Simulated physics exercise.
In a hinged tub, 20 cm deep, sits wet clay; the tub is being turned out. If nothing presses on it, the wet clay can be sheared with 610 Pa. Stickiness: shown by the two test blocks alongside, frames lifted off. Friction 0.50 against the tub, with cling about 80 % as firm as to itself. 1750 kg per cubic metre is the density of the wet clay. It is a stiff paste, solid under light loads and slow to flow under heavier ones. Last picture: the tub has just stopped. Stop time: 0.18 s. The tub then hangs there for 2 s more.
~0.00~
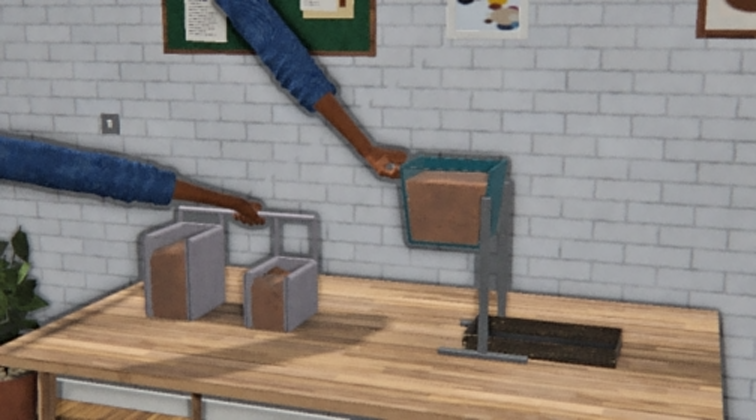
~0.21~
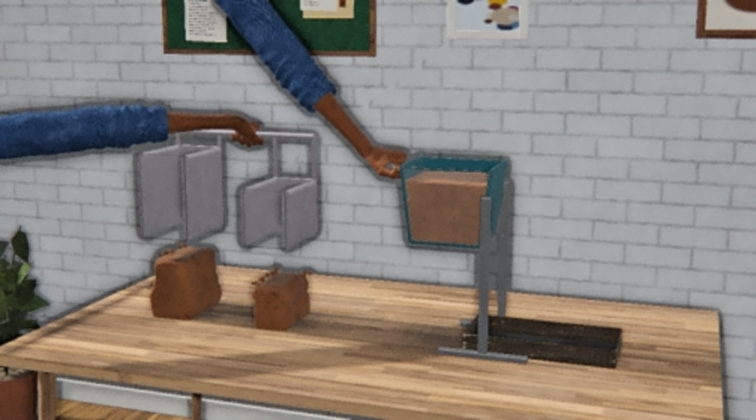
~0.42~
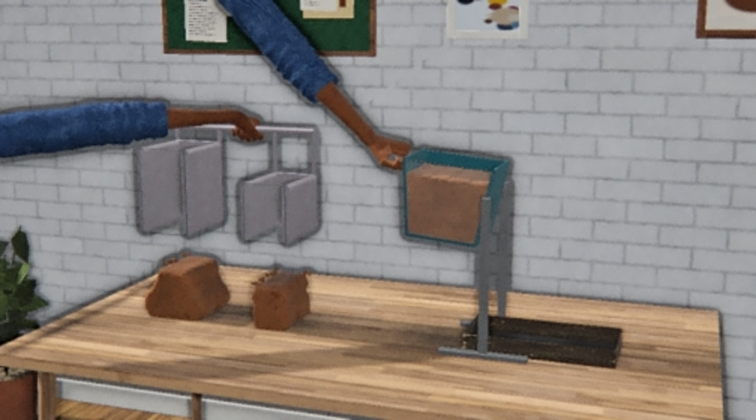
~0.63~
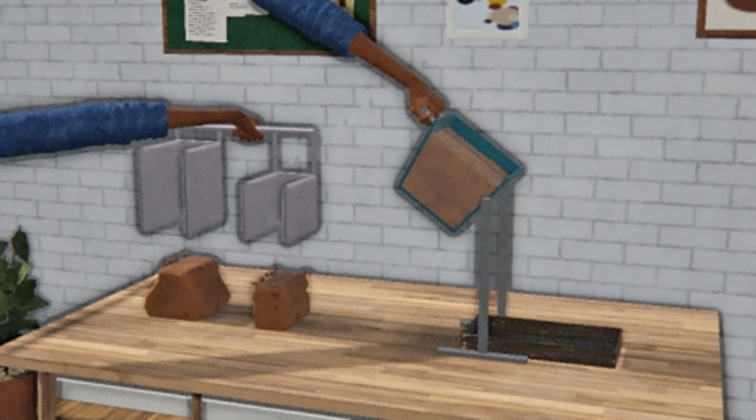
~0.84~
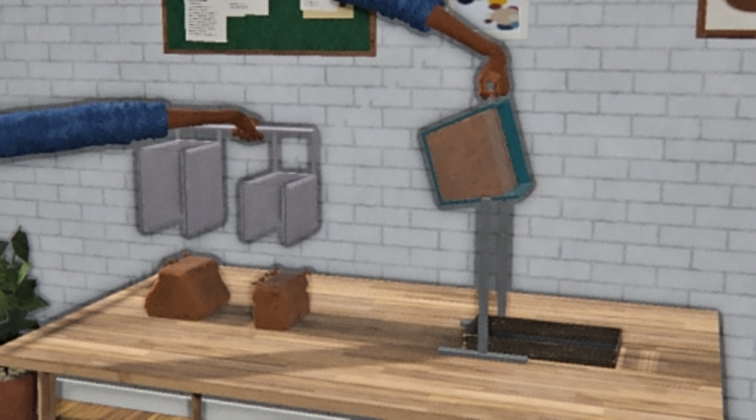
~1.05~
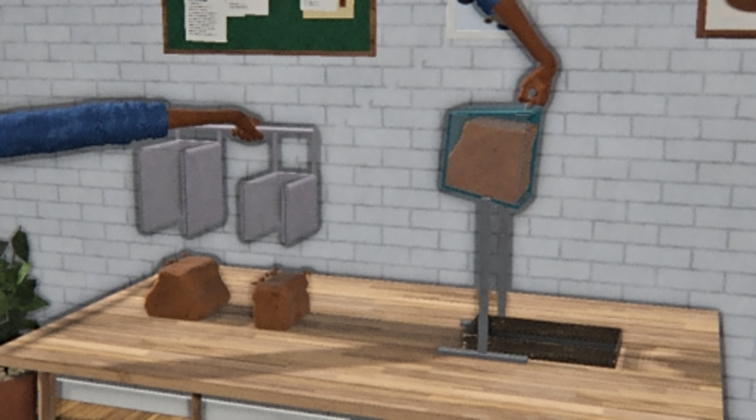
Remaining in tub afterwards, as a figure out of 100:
Near 38 %.
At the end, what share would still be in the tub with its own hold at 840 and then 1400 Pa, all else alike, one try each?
You'd see 40 percent the first time and 100 percent the second.
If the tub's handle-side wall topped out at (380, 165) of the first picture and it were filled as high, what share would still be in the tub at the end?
Some 30 per cent, I reckon.
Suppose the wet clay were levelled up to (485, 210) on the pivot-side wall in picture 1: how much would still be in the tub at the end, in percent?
45 %.
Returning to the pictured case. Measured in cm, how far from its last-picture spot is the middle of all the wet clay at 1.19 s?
Something like 5 cm, I'd say.
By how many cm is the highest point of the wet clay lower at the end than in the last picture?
Roughly 9 cm.
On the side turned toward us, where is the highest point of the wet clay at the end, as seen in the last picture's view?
Close to pixel (478, 157).
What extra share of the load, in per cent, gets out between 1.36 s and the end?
I'd say close to 10 in a hundred.
After 1.19 s, the tub is at 95 degrees and holds 78 %.
After 1.36 s, the tub is at 95 degrees and holds 49 %.
After 1.53 s, the tub is at 95 degrees and holds 38 %.
After 1.70 s, the tub is at 95 degrees and holds 38 %.
After 3.05 s, at the end, the tub is at 95 degrees and holds 38 %.
